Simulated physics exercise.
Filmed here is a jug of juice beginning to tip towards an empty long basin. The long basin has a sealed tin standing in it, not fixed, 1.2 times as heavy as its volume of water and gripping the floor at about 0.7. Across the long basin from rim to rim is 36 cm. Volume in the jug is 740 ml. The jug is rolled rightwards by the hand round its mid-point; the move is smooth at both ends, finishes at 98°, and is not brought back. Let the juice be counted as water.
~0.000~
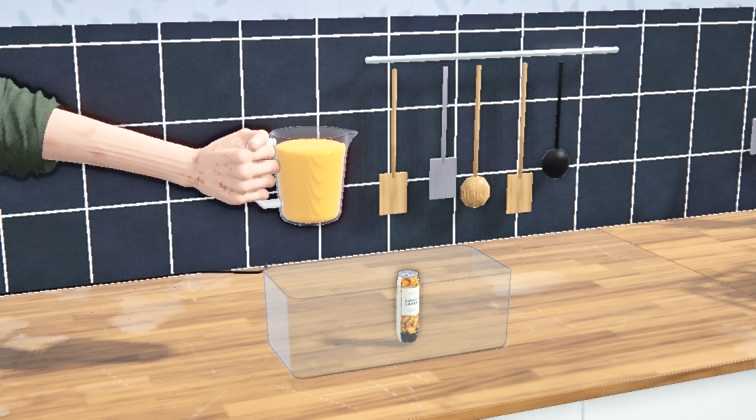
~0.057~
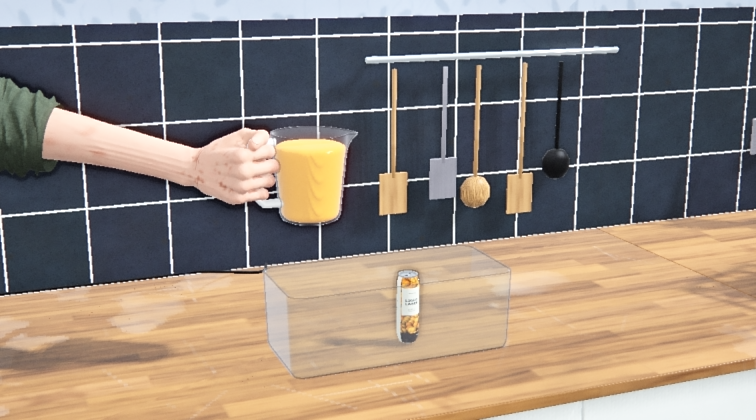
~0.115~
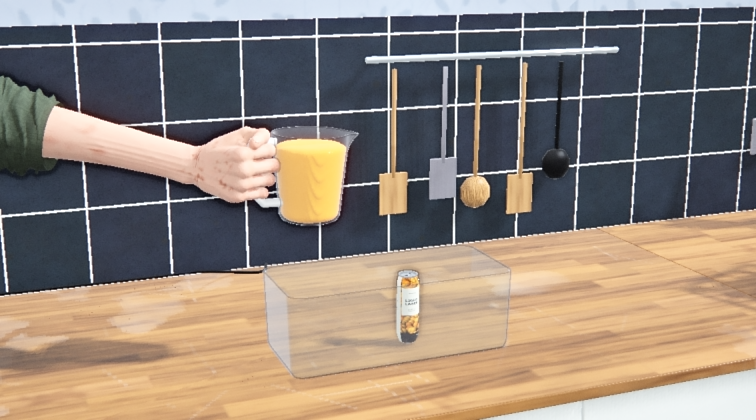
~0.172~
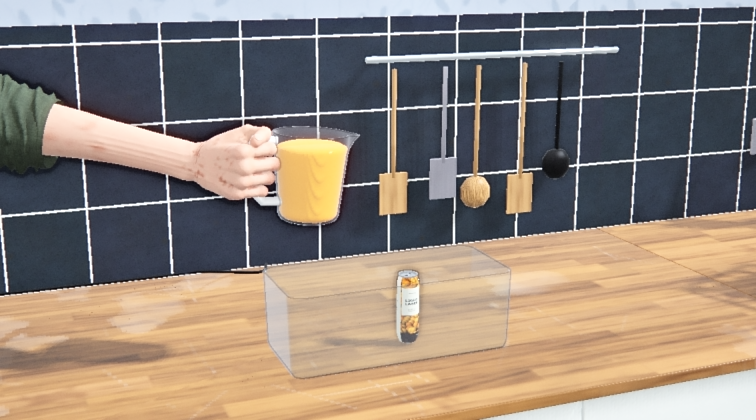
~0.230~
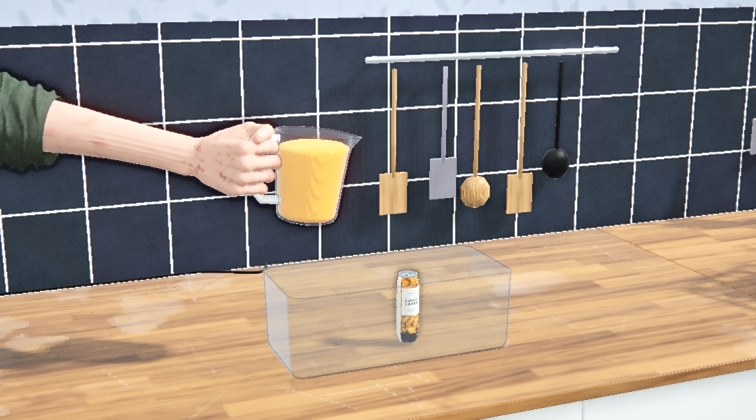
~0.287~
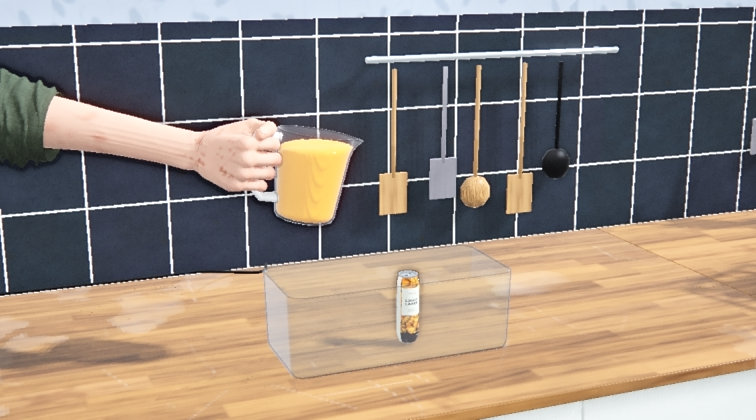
A hand holding a clear jug of orange juice tilted it slightly and smoothly to the right, above a wooden counter where a see-through basin and a small labelled tin stayed still.
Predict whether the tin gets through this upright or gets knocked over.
Knocked over.
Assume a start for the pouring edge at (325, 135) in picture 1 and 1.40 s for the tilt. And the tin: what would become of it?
It does not tip.
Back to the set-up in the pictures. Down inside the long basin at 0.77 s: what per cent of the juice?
About 4 per cent.
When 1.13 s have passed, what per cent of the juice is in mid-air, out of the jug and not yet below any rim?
Some 20 % is up in the air.
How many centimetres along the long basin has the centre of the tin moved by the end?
It finishes around 7.5 cm from where it began.
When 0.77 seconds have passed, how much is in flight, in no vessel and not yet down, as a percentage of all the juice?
Roughly 14 percent.
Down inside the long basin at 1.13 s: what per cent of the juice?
About 46 per cent.
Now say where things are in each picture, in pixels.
The first frame shows tilt 0°; pouring edge (357, 131); surface from (274, 148) to (343, 143); the long basin's rim runs from (276, 285) to (491, 258); the tin's top is at (408, 277).
The second frame shows tilt 0°; pouring edge (357, 131); surface from (274, 148) to (343, 143).
The third frame shows tilt 2°; pouring edge (358, 132); surface from (275, 148) to (343, 143).
The fourth frame shows tilt 4°; pouring edge (359, 134); surface from (276, 147) to (344, 144).
The fifth frame shows tilt 6°; pouring edge (361, 136); surface from (277, 148) to (347, 144).
The sixth frame shows tilt 10°; pouring edge (363, 139); surface from (279, 148) to (350, 144).
Then, 0.77 s in, the tilt is 57° and 83 per cent is still to pour; the tin stands where it began.
Then, 1.13 s in, the tilt is 89° and 35 per cent is still to pour; the tin stands where it began.
Then, 1.50 s in, the tilt is 98° and 4 per cent is still to pour; the tin leans 57°.
Then, 1.90 s in, the tilt is 98° and 0 per cent is still to pour; the tin lies on its side.
Finally, the tin lies on its side.
